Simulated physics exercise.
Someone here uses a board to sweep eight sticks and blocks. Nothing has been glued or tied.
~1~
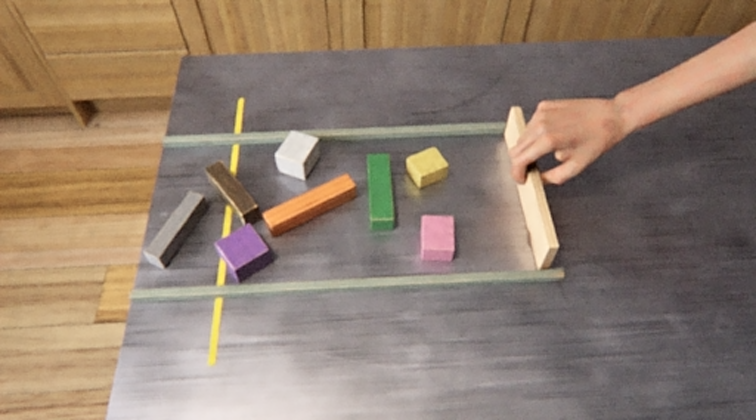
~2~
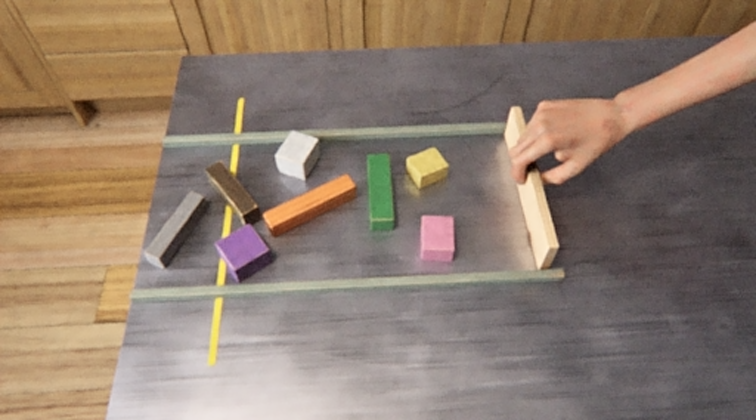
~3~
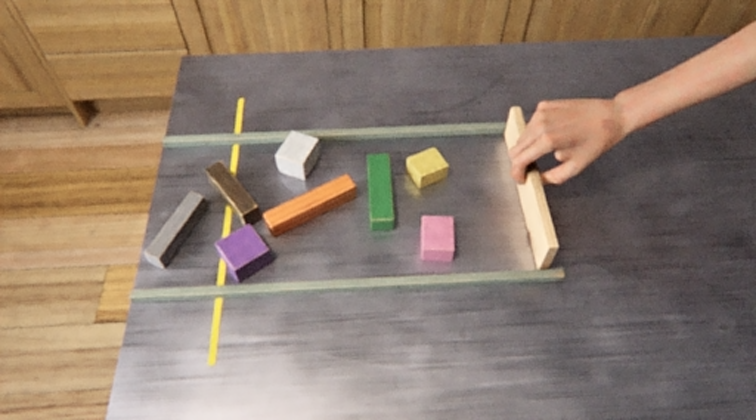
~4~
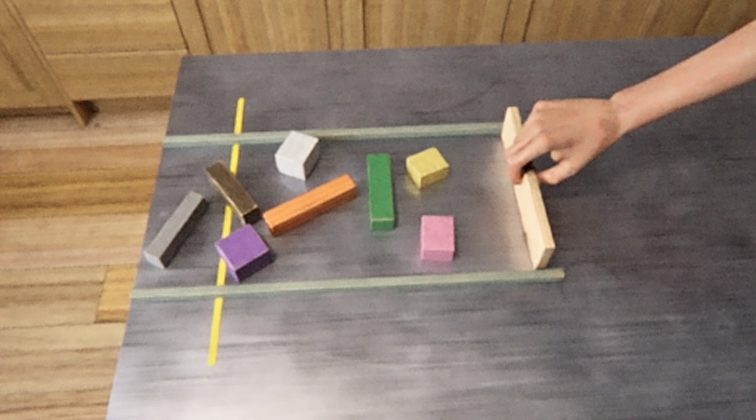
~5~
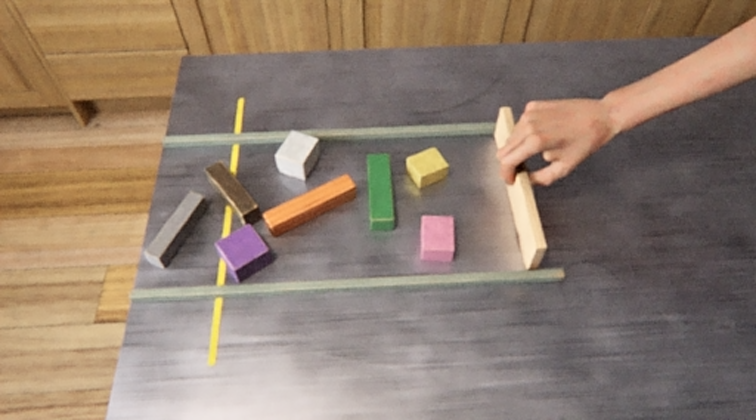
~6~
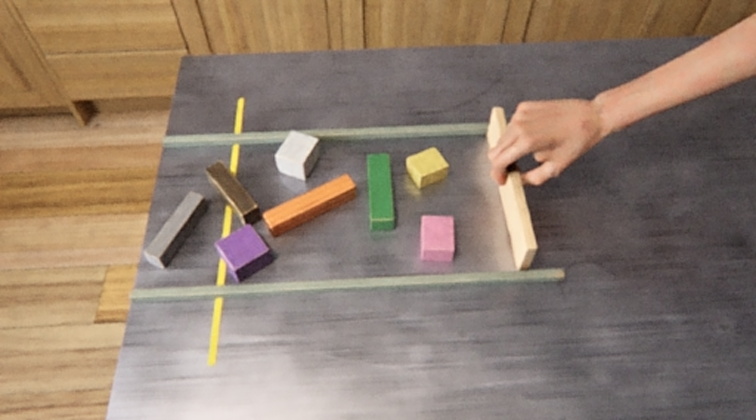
A hand held a wooden board still at the right end of two rails, then slid it slightly left toward the colored blocks and sticks, which all stayed where they were.
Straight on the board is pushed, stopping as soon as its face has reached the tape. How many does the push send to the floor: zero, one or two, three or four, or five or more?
Seems one or two of them come crashing down.
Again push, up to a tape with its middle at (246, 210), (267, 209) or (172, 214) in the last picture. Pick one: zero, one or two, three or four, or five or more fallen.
In order of the places: Zero; zero; at least five.
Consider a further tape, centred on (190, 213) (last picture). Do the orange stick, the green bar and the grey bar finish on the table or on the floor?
Well, the orange stick comes off, the green bar stays where it is, and the grey bar? It comes off.
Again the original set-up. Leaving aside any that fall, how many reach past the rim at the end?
Overhanging ones - 2.
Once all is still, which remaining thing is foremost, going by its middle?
Orange stick.
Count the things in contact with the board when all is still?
That comes to 3.
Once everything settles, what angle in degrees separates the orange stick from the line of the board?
It is near 55° out of line.
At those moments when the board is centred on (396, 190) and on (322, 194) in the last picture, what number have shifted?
So far 4, and 7 at the second.
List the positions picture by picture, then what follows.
The first frame shows grey bar (178, 229); black bar (233, 194); purple block (244, 253); board (529, 184); tape (229, 211).
The second frame shows black bar (233, 194); pink block (437, 238).
The third frame shows purple block (244, 253); green bar (380, 191).
The fourth frame shows grey bar (178, 229); yellow block (427, 168).
The fifth frame shows black bar (233, 194); board (518, 185).
The sixth frame shows grey bar (178, 229); black bar (233, 194); purple block (244, 253); board (510, 185); tape (229, 211).
A little later, none off yet; grey bar at rest near (178, 229); black bar at rest near (233, 194); purple block at rest near (243, 254).
When it is over, the number that fall off is one or two; down, grey bar.
